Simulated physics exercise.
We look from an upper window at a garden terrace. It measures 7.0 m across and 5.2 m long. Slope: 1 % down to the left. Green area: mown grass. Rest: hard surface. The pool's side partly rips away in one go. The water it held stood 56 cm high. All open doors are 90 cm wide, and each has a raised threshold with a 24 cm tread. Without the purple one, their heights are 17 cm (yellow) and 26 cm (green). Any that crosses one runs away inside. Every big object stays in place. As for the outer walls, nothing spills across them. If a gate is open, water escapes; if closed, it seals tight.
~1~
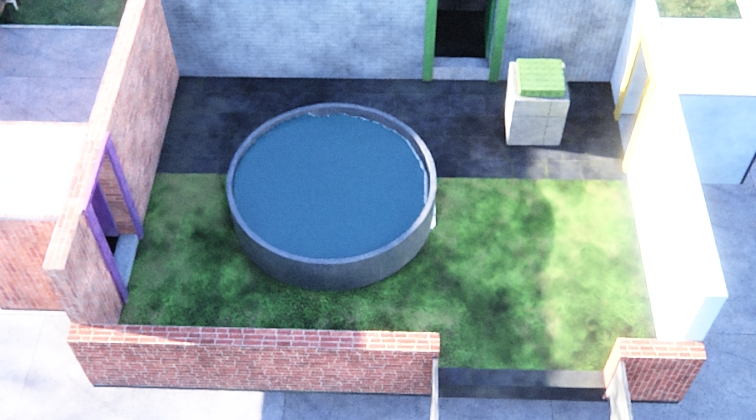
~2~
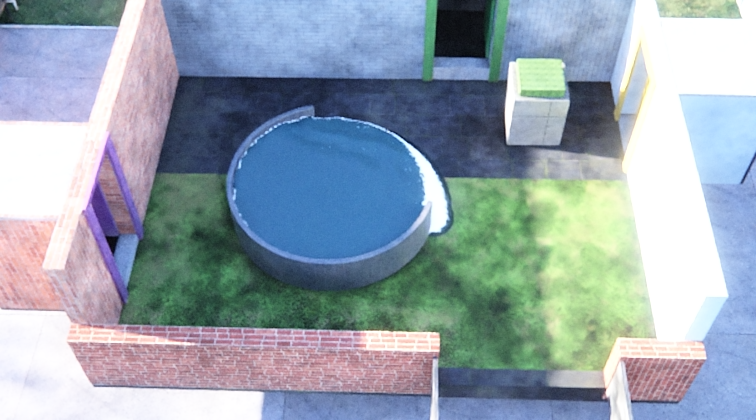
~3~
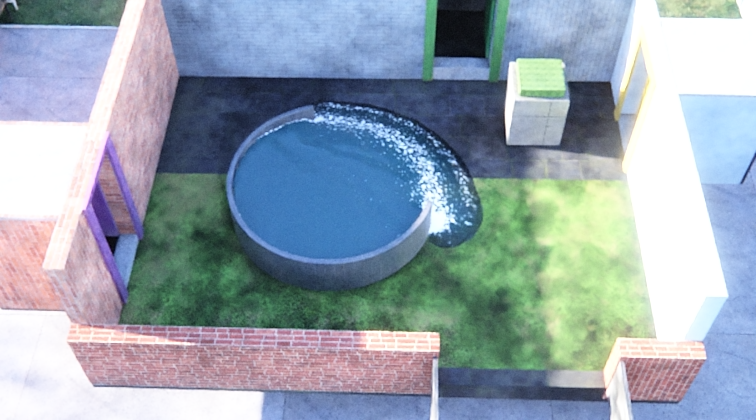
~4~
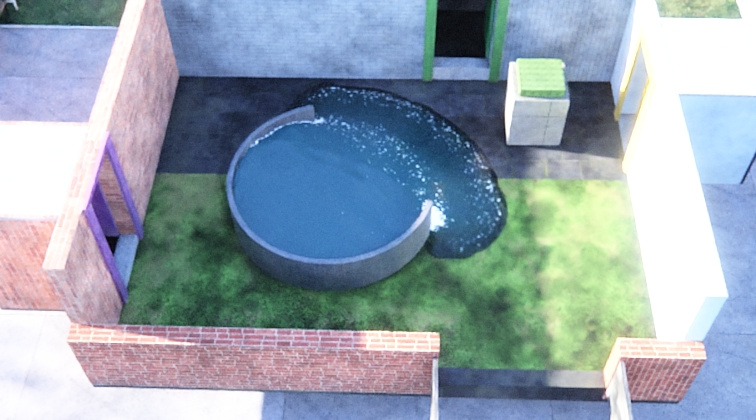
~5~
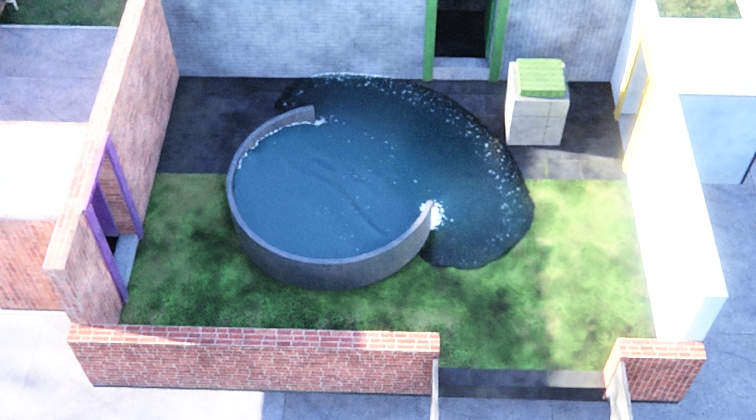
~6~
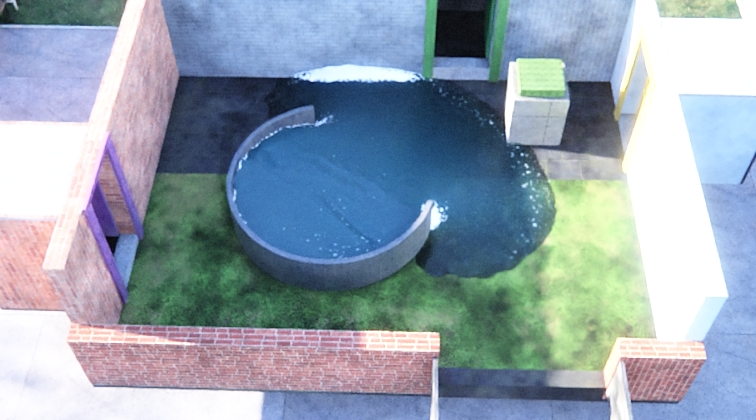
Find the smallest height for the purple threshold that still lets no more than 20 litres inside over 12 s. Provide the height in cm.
The purple threshold could go as low as about 9 cm.
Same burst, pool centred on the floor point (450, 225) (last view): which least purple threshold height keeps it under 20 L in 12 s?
In this case, 6.5 cm or so.
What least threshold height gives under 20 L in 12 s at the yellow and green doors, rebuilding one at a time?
About 21 cm at yellow and 28 cm at green.
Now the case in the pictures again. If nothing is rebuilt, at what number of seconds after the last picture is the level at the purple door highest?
Near 10.5 seconds.
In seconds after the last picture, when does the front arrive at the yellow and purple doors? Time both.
Yellow at 0.6 s, purple at 3.4 s.
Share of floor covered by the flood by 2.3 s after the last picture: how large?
Some 60 per cent is wet.
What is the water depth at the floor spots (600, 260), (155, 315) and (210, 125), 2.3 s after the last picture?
Close to 8, 0 and 4 cm, one after the other.
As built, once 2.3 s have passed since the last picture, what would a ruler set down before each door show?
Yellow door 26 cm, green door 29 cm, purple door 0 cm.
Then, 0.7 s after the last picture water covers 40 % of the floor, deepest (34 cm) near (491, 94); it has not reached the purple door.
Then, 2.3 s after the last picture water covers 60 % of the floor, deepest (36 cm) near (603, 88); it has not reached the purple door.
Then, 11.3 s after the last picture water covers 95 % of the floor, deepest (14 cm) near (111, 359); 14 cm at the purple door, 0 litres in over its 14 cm threshold.
At the purple door as built, the water peaked near 15 cm, 10.3 s after the last picture.
Run again over the same 12 s with other heights there, 27 litres in over 8 cm, 11 litres over 10.5 cm. The limit of 20 litres is kept from about 9 cm up.
